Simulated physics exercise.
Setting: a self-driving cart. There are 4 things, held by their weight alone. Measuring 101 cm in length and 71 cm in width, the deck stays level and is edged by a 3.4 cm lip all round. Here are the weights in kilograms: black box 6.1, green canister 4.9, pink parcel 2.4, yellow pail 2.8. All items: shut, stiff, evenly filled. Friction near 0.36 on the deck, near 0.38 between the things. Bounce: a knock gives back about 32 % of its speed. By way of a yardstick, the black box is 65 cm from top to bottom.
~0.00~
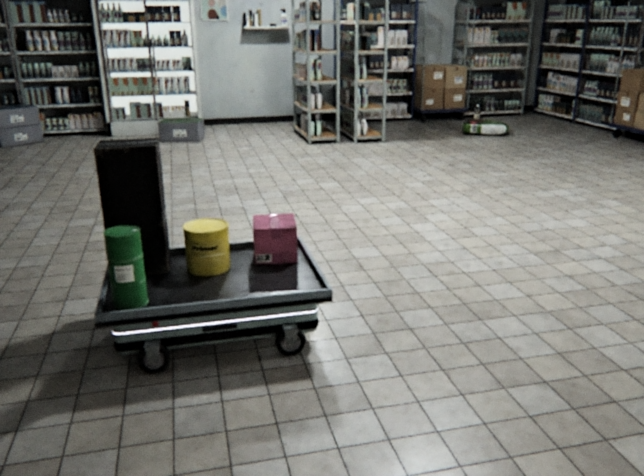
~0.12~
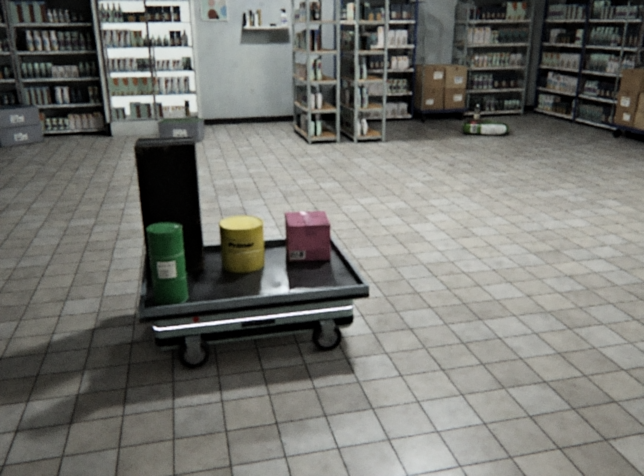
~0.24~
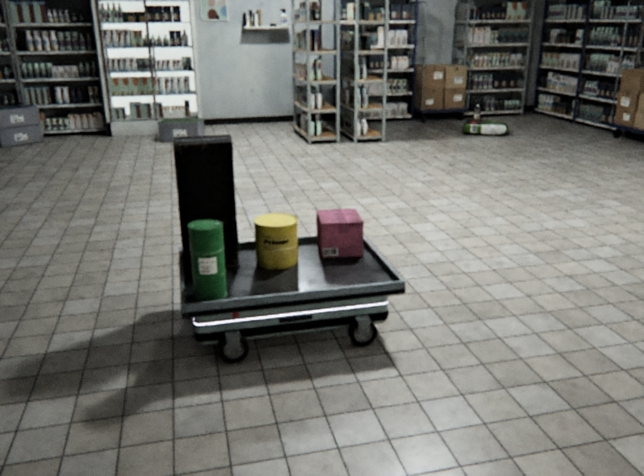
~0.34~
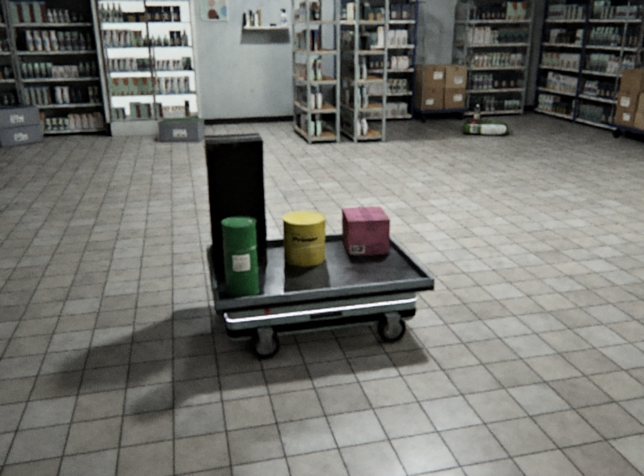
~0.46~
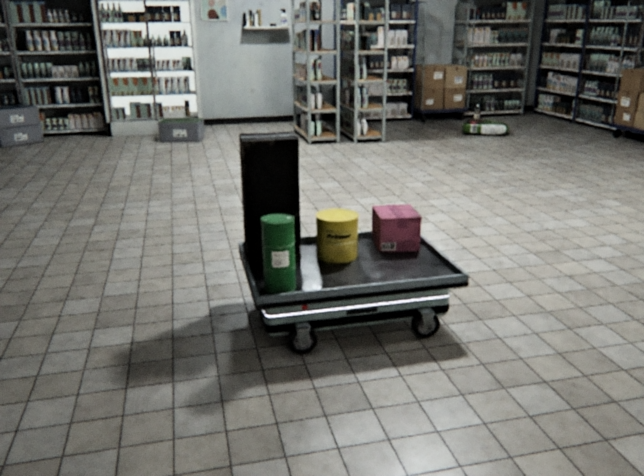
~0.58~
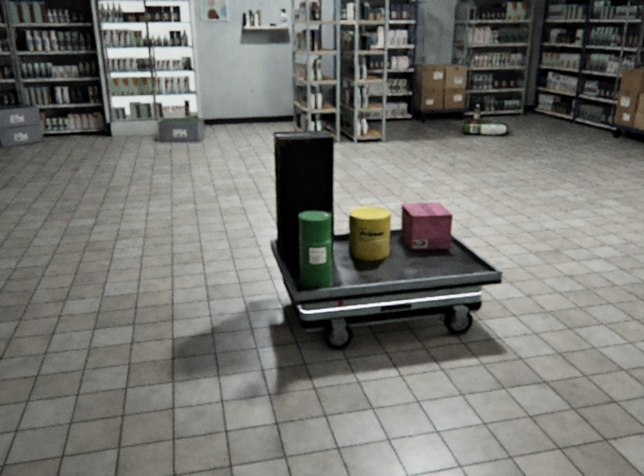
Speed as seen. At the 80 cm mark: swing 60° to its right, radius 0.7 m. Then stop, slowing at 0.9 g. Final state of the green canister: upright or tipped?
Upright.
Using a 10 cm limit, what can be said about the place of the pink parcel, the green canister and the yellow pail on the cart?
First, the pink parcel stays in its position; second, the green canister is moved away; third, the yellow pail is moved away.
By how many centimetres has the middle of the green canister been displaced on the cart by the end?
Displacement: Approx. 18 cm.
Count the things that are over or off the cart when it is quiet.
I make it 1.
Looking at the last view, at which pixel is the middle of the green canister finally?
It stops at about (527, 282).
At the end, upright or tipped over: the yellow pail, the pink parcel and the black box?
Well, the yellow pail holds steady, the pink parcel holds steady, and the black box tumbles down.
By 1.08 s, cart 162 cm along, turned 54°; yellow pail 13 cm from its spot; black box tilted 5°; pink parcel 4 cm from its spot.
By 1.48 s, cart 196 cm along, turned 60°, stopped; green canister 14 cm from its spot near (516, 278); black box tilted 19°; yellow pail 21 cm from its spot.
When it is over (3.0 s), off the cart and tipped over, black box; not toppled but over 10 cm from the start, green canister and yellow pail; the last one within 10 cm of the start. In the last view, green canister near (527, 282).
